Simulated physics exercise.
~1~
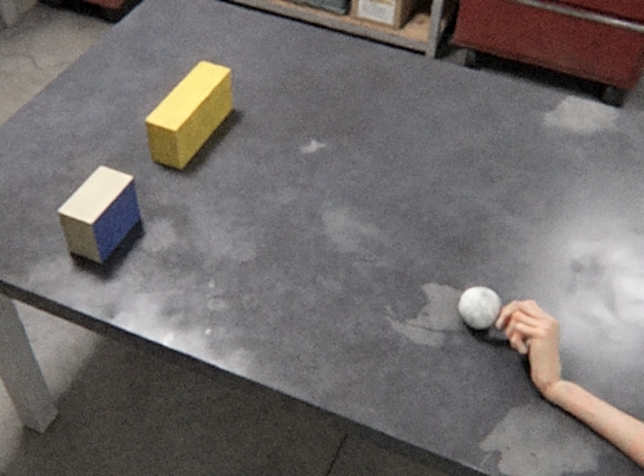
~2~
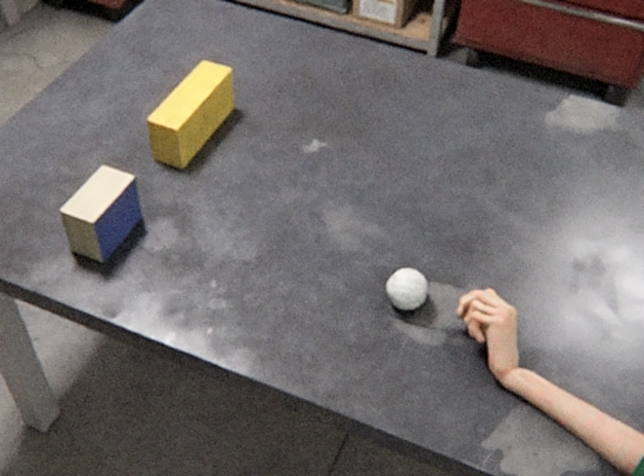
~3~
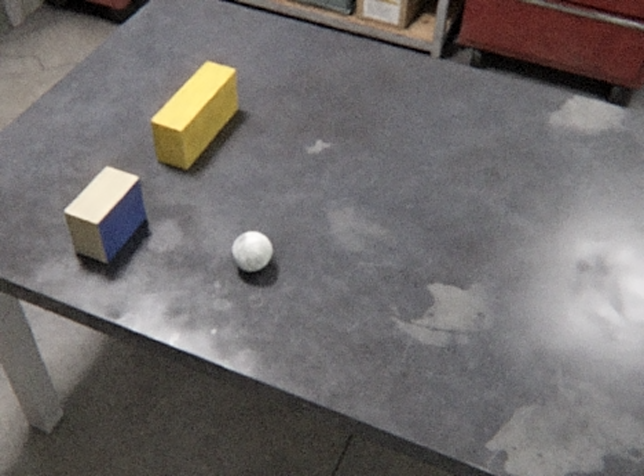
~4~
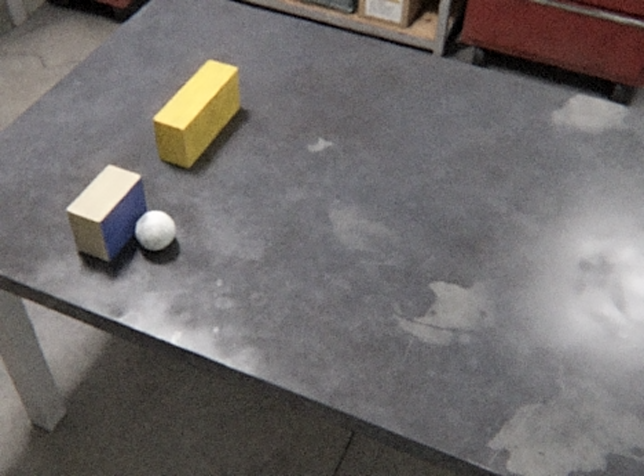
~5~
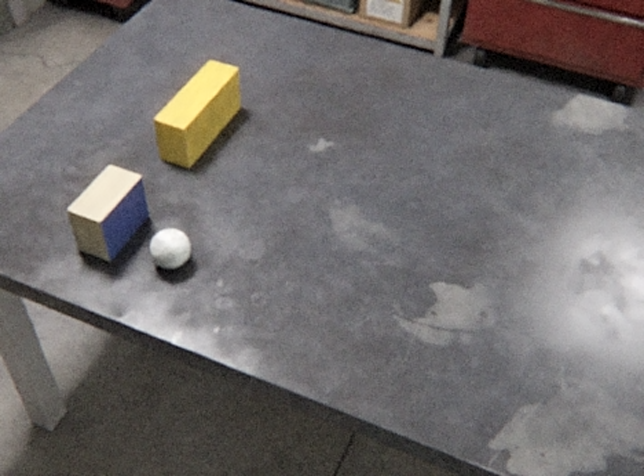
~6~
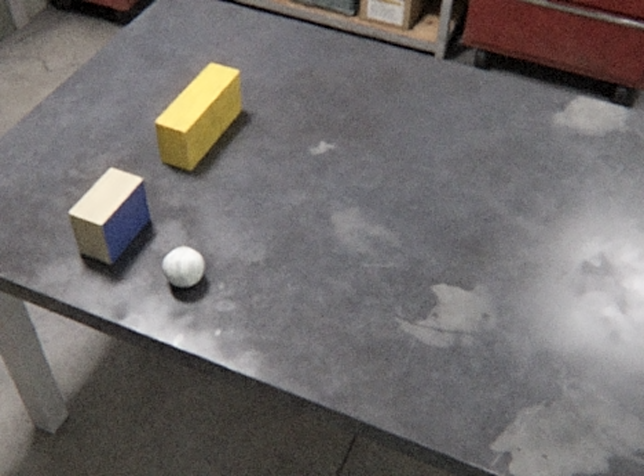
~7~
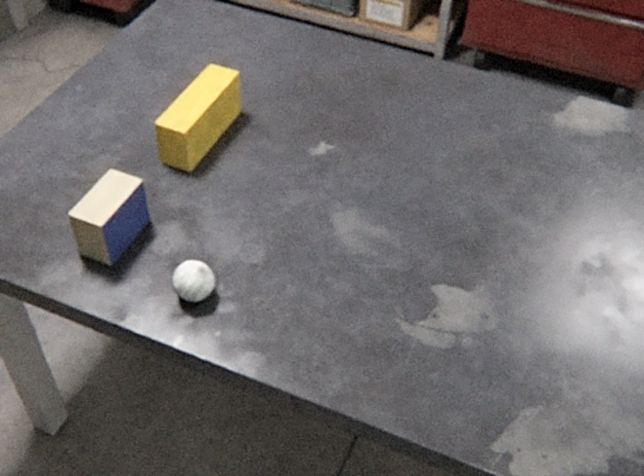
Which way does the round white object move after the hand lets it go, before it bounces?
It rolls to the left across the table, away from the hand.
